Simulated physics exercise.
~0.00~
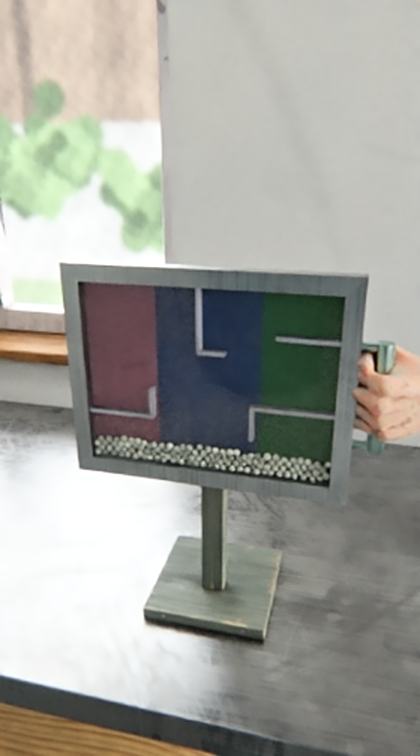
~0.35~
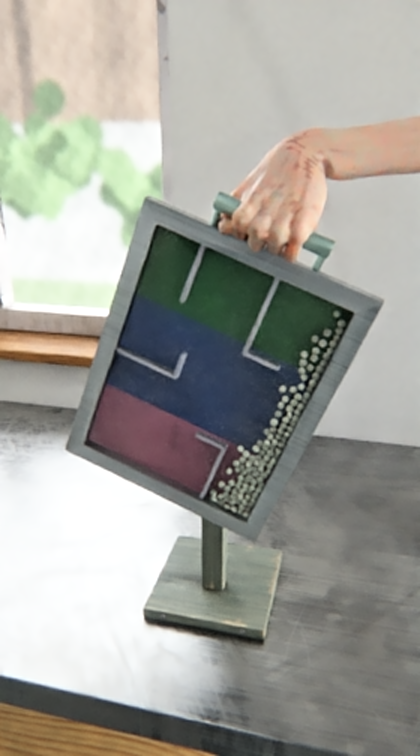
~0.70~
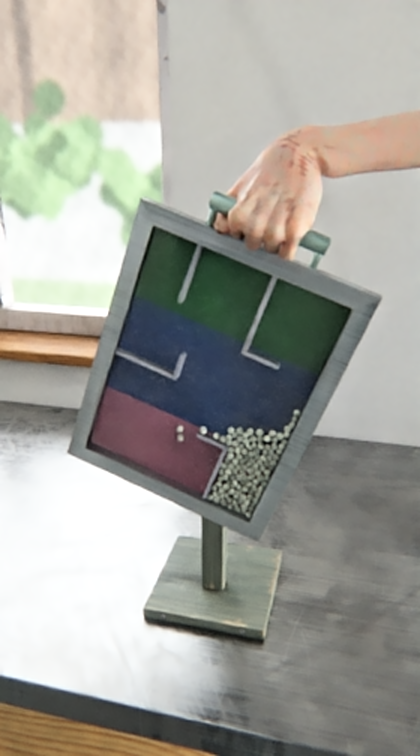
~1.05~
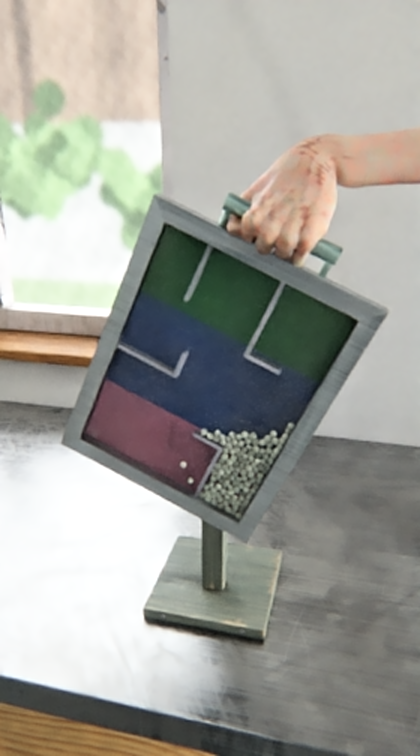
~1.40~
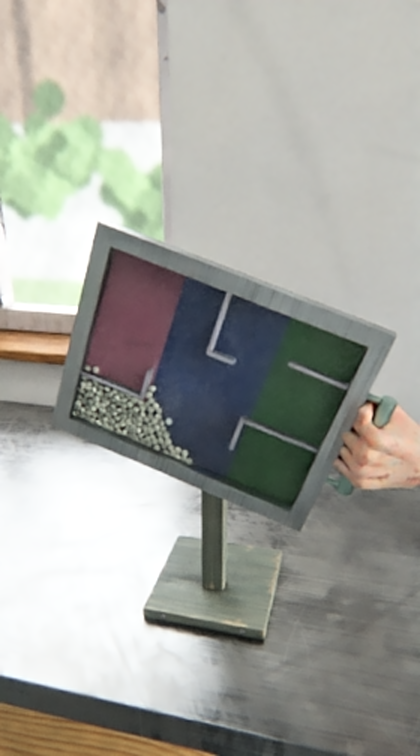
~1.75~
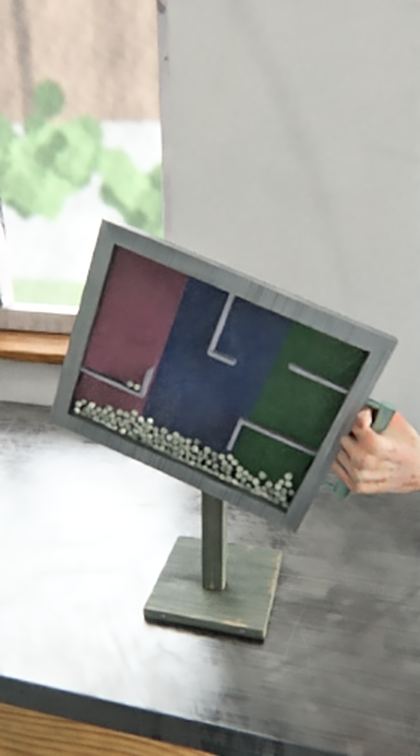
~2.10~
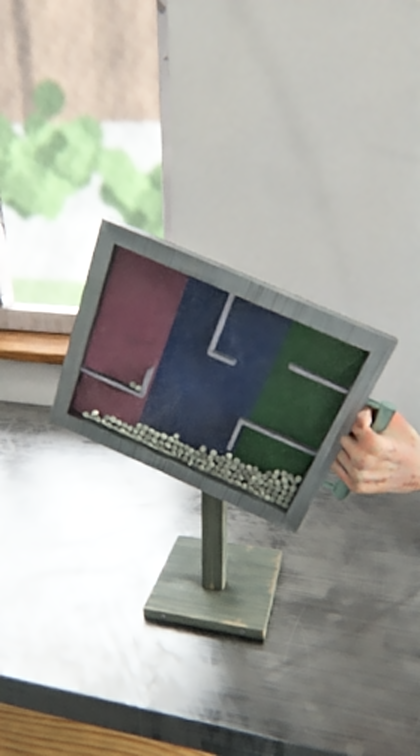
On a dark tabletop, a hand tilts a framed box back and forth, spilling beads rightward.
